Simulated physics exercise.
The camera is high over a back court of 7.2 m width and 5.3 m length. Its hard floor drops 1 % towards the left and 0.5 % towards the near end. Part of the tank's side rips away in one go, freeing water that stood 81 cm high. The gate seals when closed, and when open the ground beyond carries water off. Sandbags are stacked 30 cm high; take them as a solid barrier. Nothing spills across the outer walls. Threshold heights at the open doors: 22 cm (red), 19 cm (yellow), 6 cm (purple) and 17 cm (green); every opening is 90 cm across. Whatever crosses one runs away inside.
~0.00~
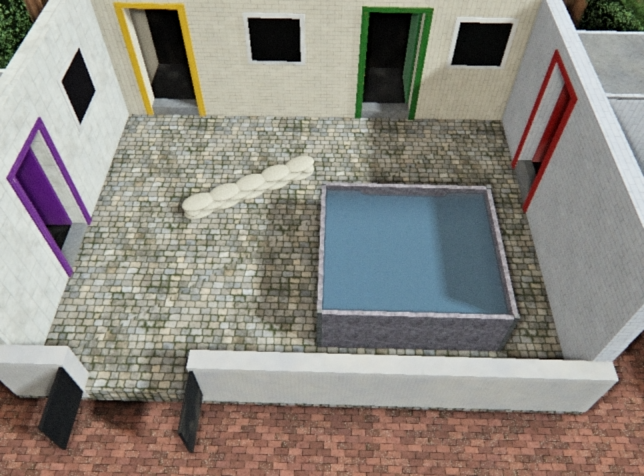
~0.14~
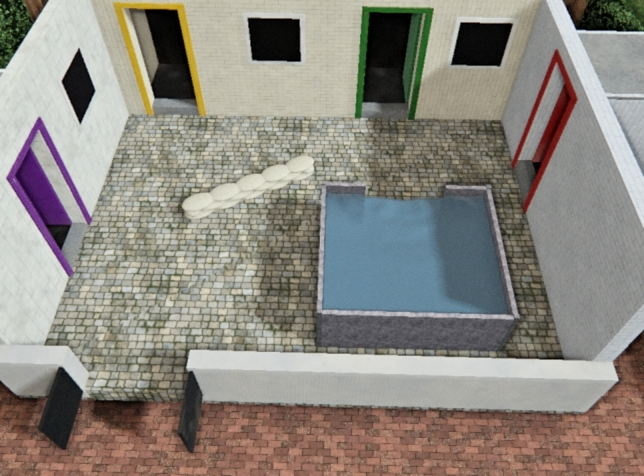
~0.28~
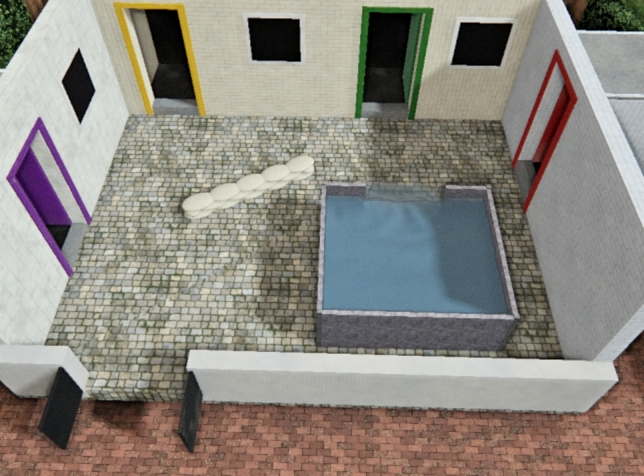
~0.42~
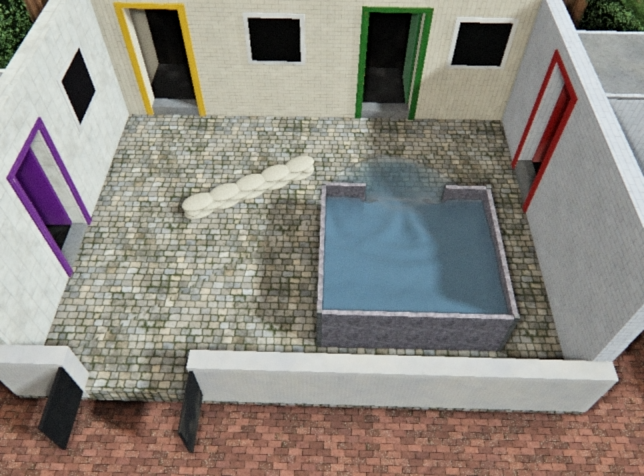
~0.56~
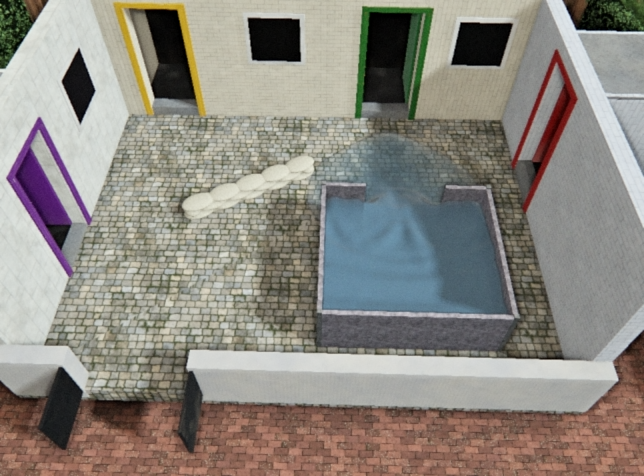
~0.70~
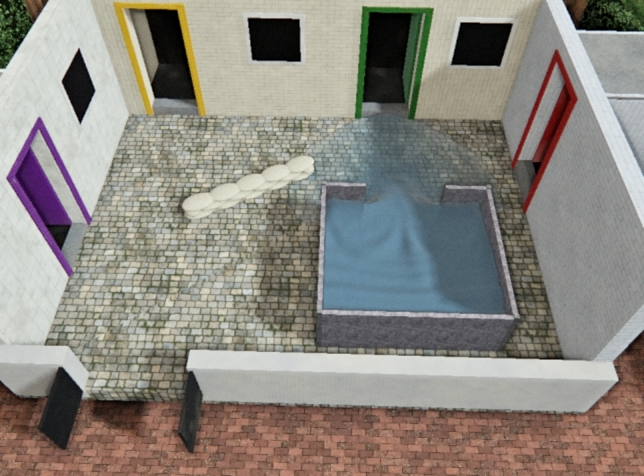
Water pours through a gap in the tank's far side and spreads across the paving.
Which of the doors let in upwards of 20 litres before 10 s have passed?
Within that time: At the red door it keeps below the limit; at the yellow door it stays under the limit; at the purple door it exceeds the limit; at the green door it exceeds the limit.
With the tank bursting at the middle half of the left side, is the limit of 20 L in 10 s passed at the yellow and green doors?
Against that limit: Yellow under, green not over.
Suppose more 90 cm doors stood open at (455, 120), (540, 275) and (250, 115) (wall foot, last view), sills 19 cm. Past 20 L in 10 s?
In that order: Above, below, below.
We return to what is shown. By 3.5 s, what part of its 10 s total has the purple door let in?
Some 0 per cent by then.
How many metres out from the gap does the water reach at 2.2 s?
Some 5.4 m out.
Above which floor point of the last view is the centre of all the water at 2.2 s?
At about (394, 224).
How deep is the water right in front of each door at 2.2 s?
In cm: Red 8, yellow 5, purple 0, green 37.
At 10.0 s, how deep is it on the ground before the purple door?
Some 8.5 cm.
After 1.4 s water covers 30 % of the floor and is deepest (44 cm) near (399, 214); red door 5 cm at the sill, 0 L in, yellow door not reached, purple door not reached, green door 16 cm at the sill, 112 L in.
After 2.2 s water covers 40 % of the floor and is deepest (44 cm) near (458, 122); red door 8 cm at the sill, 0 L in, yellow door 5 cm at the sill, 0 L in, purple door not reached, green door 37 cm at the sill, 241 L in.
After 3.5 s water covers 55 % of the floor and is deepest (28 cm) near (498, 128); red door 11 cm at the sill, 0 L in, yellow door 5 cm at the sill, 0 L in, purple door 3 cm at the sill, 0 L in, green door 25 cm at the sill, 350 L in.
After 6.0 s water covers 80 % of the floor and is deepest (23 cm) near (562, 384); red door 11 cm at the sill, 0 L in, yellow door 10 cm at the sill, 0 L in, purple door 11 cm at the sill, 7 L in, green door 18 cm at the sill, 409 L in.
After 10.0 s water covers 95 % of the floor and is deepest (18 cm) near (36, 371); red door 6 cm at the sill, 0 L in, yellow door 14 cm at the sill, 0 L in, purple door 8 cm at the sill, 36 L in, green door 11 cm at the sill, 412 L in.
